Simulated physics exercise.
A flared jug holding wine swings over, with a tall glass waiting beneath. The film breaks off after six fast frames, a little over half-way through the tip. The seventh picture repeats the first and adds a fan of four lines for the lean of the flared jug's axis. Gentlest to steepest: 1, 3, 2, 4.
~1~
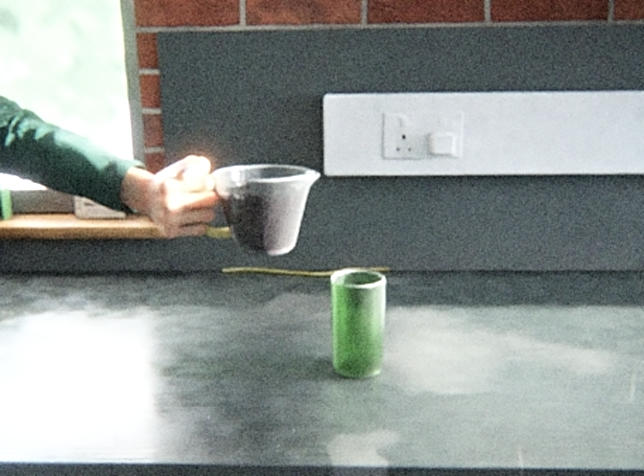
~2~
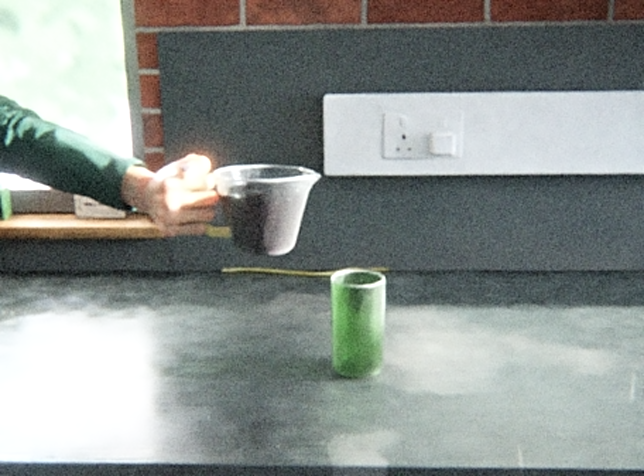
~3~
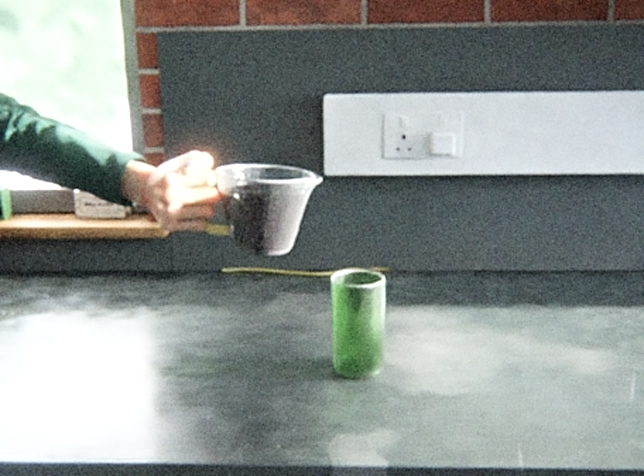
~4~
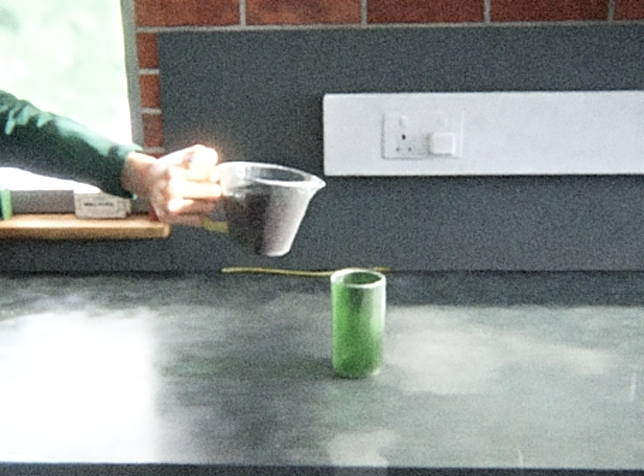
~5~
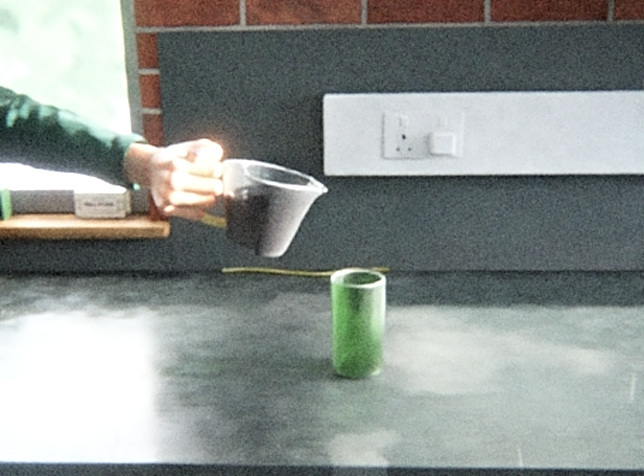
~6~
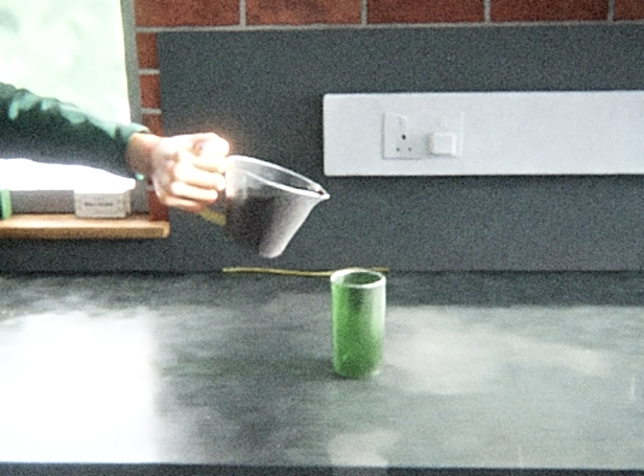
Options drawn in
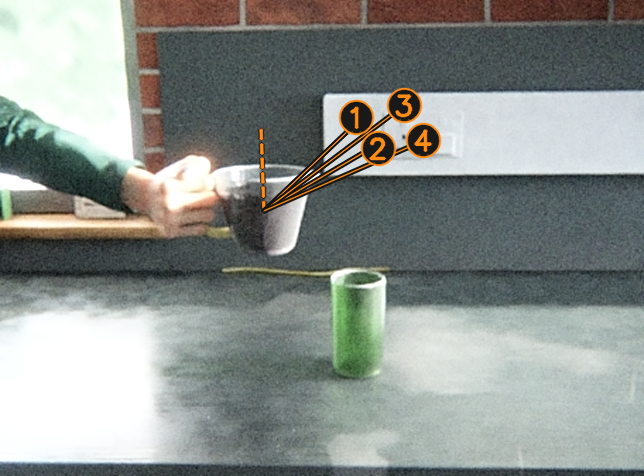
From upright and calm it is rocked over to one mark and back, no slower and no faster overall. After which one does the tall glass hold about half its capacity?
The best line is 1.
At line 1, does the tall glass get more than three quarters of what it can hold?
No, less.
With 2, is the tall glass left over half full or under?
Over half.
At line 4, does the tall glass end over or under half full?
Over half.
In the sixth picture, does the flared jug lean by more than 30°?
No.
In orange, 1 at (346, 132); 2 at (361, 153); 3 at (390, 115); 4 at (408, 147).
Choosing 1, the tall glass ends with about 51 % of what it can hold.
Choosing 2, the tall glass ends with about 83 % of what it can hold.
Choosing 3, the tall glass ends with about 67 % of what it can hold.
Choosing 4, the tall glass ends with about 95 % of what it can hold; 3 % of the wine is spilt.
